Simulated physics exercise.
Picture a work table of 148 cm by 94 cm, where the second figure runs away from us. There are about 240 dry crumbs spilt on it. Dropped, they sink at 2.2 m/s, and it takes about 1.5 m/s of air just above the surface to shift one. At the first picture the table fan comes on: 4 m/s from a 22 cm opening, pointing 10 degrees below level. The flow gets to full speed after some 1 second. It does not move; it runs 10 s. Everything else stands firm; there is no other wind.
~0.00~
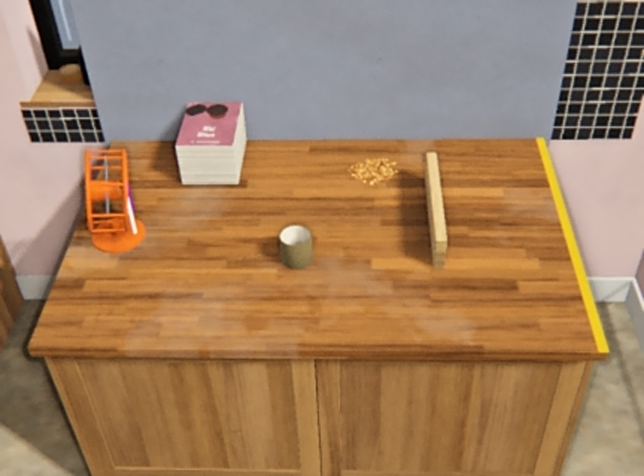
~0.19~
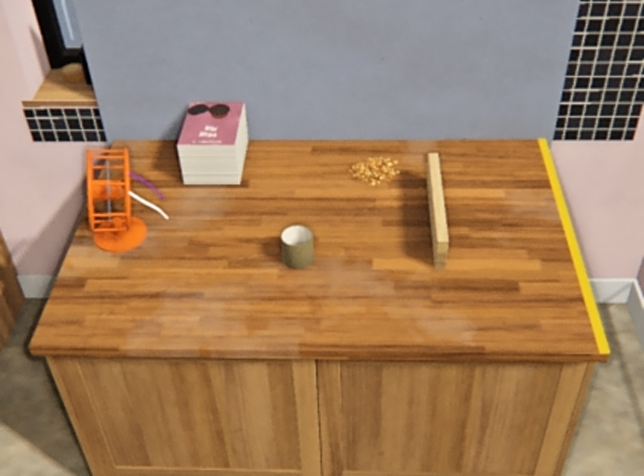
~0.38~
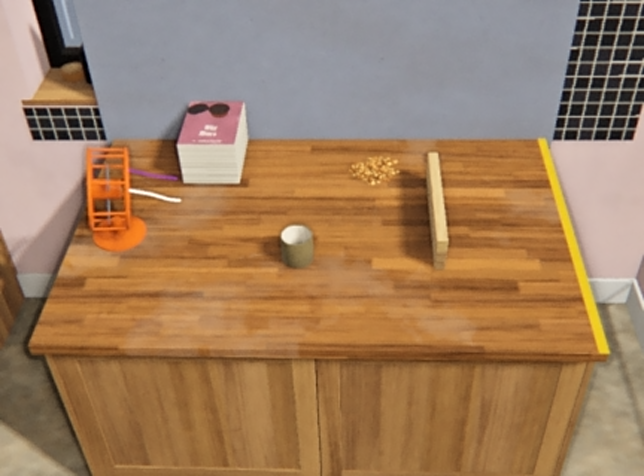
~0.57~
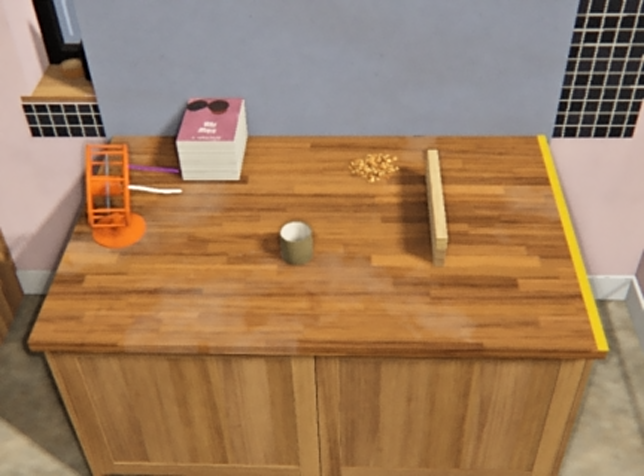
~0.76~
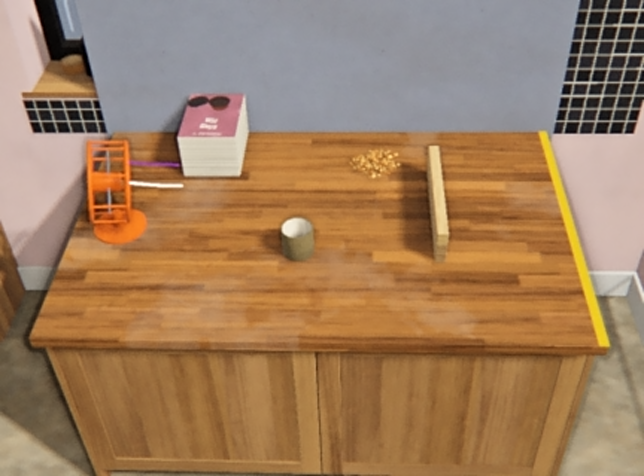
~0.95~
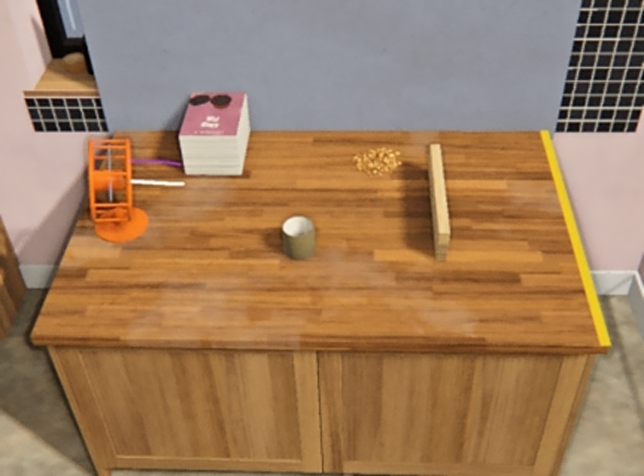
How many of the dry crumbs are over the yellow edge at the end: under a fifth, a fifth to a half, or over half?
The share passes the halfway mark.
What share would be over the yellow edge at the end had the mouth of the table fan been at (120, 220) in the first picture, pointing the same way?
The share would be near 80 %.
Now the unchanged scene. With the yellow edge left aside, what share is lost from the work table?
The share is about 0 %.
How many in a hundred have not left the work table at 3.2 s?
Around 0 in a hundred.
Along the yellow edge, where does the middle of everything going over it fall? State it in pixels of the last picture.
The middle of the crossings lies near (551, 143) in the last picture.
After 2.0 s, 100 % are over the yellow edge; 100 % have settled or left.
After 3.2 s, 100 % are over the yellow edge; 100 % have settled or left.
After 5.5 s, 100 % are over the yellow edge; 100 % have settled or left.
After 10.0 s, at the end, 100 % are over the yellow edge.
